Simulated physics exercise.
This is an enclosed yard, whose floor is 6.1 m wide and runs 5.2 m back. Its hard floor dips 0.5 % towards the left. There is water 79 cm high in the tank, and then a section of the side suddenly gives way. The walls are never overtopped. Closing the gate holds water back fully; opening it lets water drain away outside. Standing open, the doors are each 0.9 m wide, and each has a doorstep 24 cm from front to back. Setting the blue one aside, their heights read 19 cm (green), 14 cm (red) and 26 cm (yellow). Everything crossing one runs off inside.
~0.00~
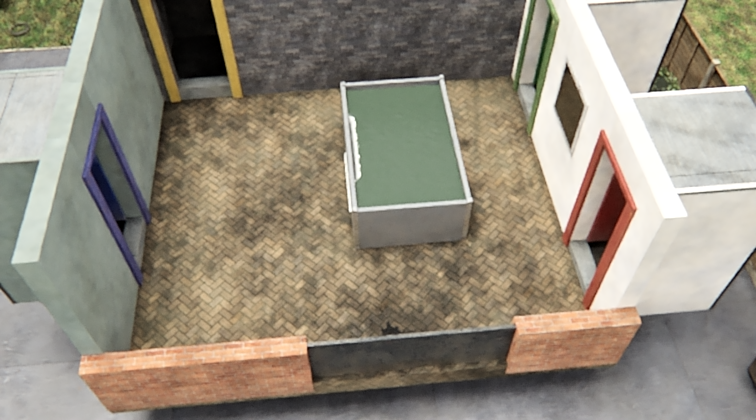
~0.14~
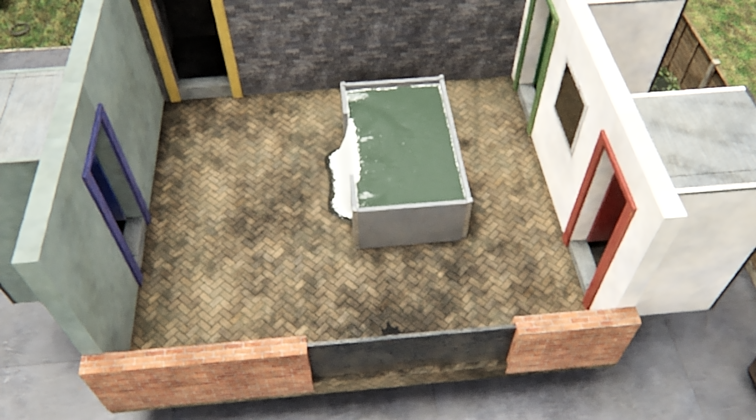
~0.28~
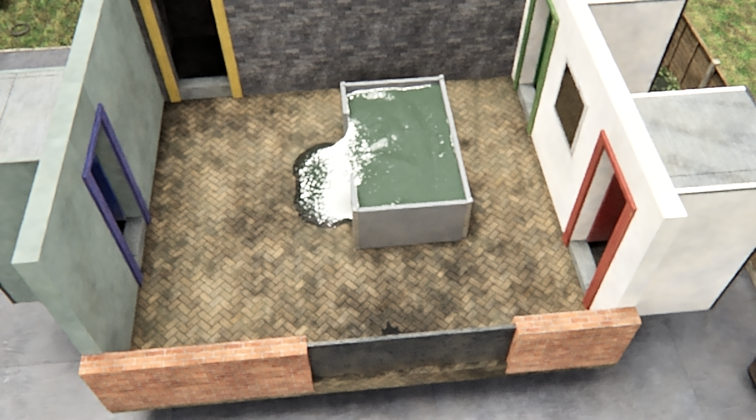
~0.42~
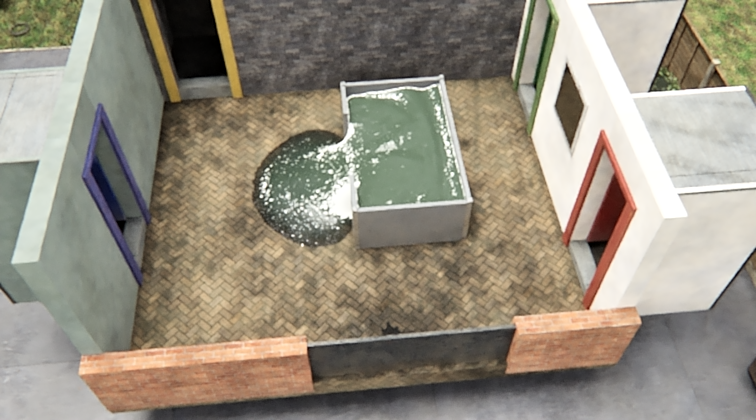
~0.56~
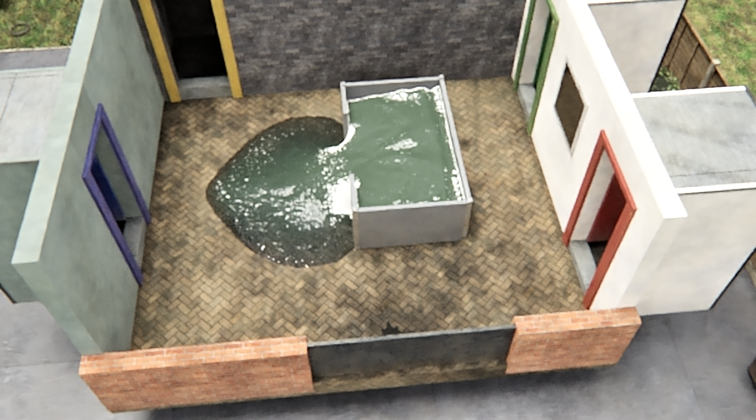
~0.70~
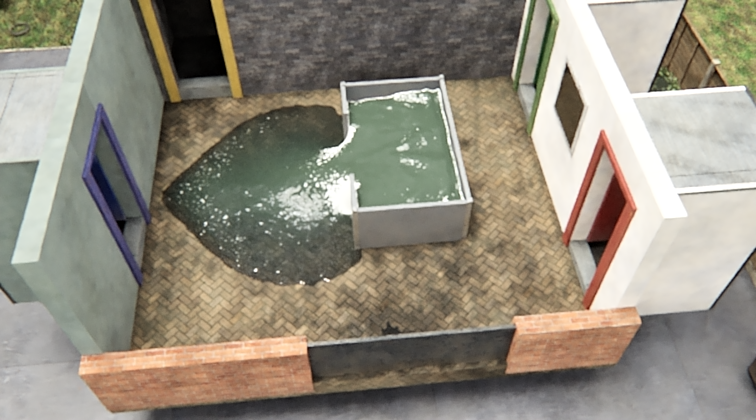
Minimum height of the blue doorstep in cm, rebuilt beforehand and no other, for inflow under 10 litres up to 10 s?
28 cm.
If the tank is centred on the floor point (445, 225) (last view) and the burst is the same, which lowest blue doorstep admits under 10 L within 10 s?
30 cm, give or take.
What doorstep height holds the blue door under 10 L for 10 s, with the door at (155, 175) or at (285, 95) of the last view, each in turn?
Roughly 33 cm for the first and 9.5 cm for the second.
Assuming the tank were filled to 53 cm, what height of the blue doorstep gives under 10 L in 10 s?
Step height: Approx. 18 cm.
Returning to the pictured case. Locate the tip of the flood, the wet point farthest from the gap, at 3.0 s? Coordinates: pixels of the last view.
Look about (127, 383) in the last picture.
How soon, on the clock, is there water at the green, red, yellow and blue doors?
The green door at 4.5 s, the red door at 5.0 s, the yellow door at 1.1 s, the blue door at 0.9 s.
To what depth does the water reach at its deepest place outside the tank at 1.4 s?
Max depth: Near 38 cm.
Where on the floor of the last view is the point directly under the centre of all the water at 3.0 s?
Around (281, 197).
After 1.4 s water covers 40 % of the floor, deepest (38 cm) near (339, 181); 32 cm at the blue door, 5 litres in over its 22 cm doorstep.
After 3.0 s water covers 50 % of the floor, deepest (32 cm) near (127, 383); 21 cm at the blue door, 44 litres in over its 22 cm doorstep.
After 10.0 s water covers 95 % of the floor, deepest (16 cm) near (560, 342); 10 cm at the blue door, 46 litres in over its 22 cm doorstep.
At the blue door as built, the water arrived by 1.0 s and peaked near 34 cm at 1.6 s.
With a doorstep of 25.5 cm, 22 litres would have come in within the 10 s; with 34 cm, 1 litre. So under 10 litres takes about 28 cm.
